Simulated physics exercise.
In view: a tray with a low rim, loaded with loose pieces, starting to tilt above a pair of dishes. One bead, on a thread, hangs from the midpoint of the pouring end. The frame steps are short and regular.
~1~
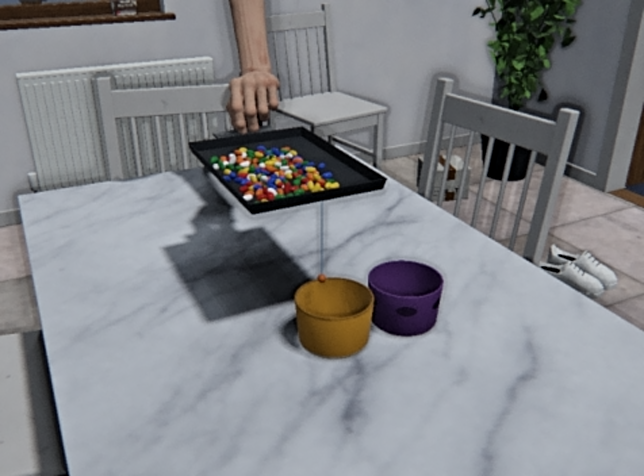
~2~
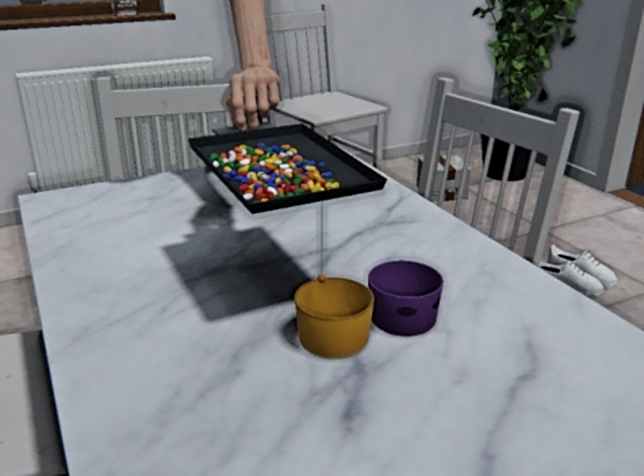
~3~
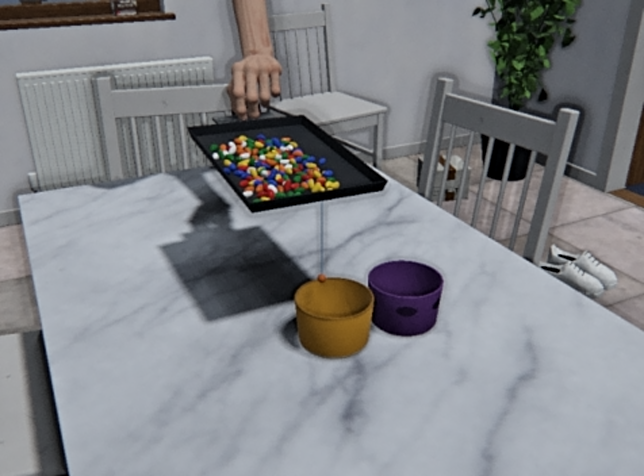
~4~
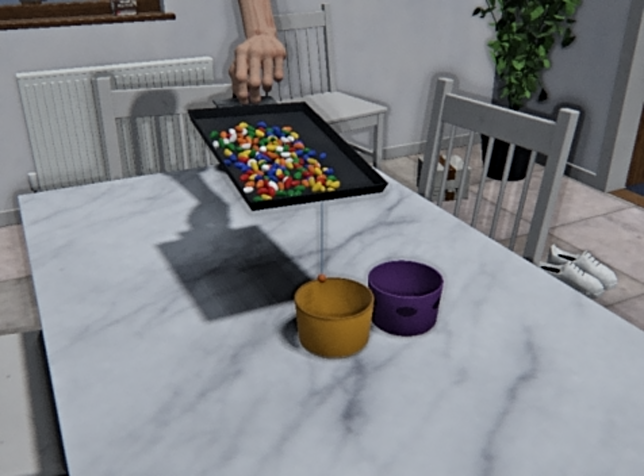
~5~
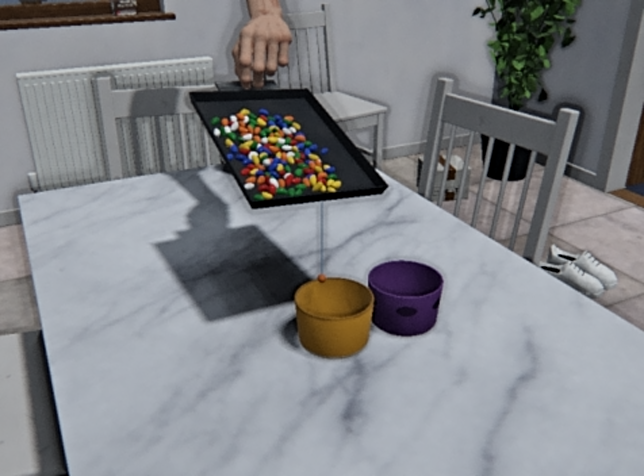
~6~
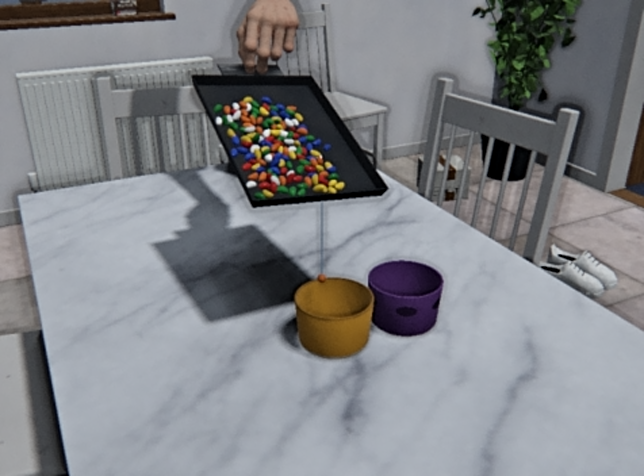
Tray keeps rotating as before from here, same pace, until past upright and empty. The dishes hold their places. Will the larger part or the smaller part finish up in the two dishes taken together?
The larger part does.
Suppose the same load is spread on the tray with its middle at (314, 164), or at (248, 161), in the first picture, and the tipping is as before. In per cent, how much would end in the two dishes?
You'd get near 80 percent first and near 60 percent next.
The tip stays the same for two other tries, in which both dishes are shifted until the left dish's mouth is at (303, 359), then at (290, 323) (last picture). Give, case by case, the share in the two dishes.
Trial 1: 10 percent; trial 2: 70 percent.
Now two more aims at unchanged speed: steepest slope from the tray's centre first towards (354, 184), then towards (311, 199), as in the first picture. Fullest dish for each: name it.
Going by the two slopes in order, it's the right-side one and then the left-side one.
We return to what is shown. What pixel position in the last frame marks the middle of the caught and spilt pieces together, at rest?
(389, 322).
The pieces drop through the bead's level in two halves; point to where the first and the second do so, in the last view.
The opening part goes through (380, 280); what follows goes through (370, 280).
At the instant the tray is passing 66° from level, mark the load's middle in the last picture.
About (334, 172).
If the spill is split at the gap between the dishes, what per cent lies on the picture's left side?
30 in a hundred, roughly.
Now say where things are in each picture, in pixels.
Corners of the pouring end at (252, 203) and (383, 178), level; middle of the load at (276, 175), jelly beans; left dish at (352, 334); right dish at (425, 313); bead on its thread at (322, 278), in the first frame.
Corners of the pouring end at (252, 202) and (383, 178), level; middle of the load at (276, 174), in the second frame.
Corners of the pouring end at (252, 201) and (384, 180), tipped barely, lowest at the right corner; middle of the load at (277, 169), in the third frame.
Corners of the pouring end at (253, 200) and (384, 182), tipped a little, lowest at the right corner; middle of the load at (277, 163), in the fourth frame.
Corners of the pouring end at (254, 199) and (385, 184), tipped clearly, lowest at the right corner; middle of the load at (278, 156), in the fifth frame.
Corners of the pouring end at (255, 198) and (385, 187), tipped clearly, lowest at the right corner; middle of the load at (280, 150); left dish at (352, 334); right dish at (425, 313), in the sixth frame.
Soon, tray tipped steeply; nearly all on the tray; a stray few outside both; a stray few in the air.
A while on, tray tipped past a quarter turn; about a quarter on the tray; about a quarter in the left dish; about a quarter in the right dish; a small part outside both; about a quarter in the air.
Towards the end, tray tipped past a quarter turn; about a third in the left dish; about half in the right dish; a small part outside both.
Finally, tray tipped past a quarter turn; about a third in the left dish; about half in the right dish; a small part outside both.
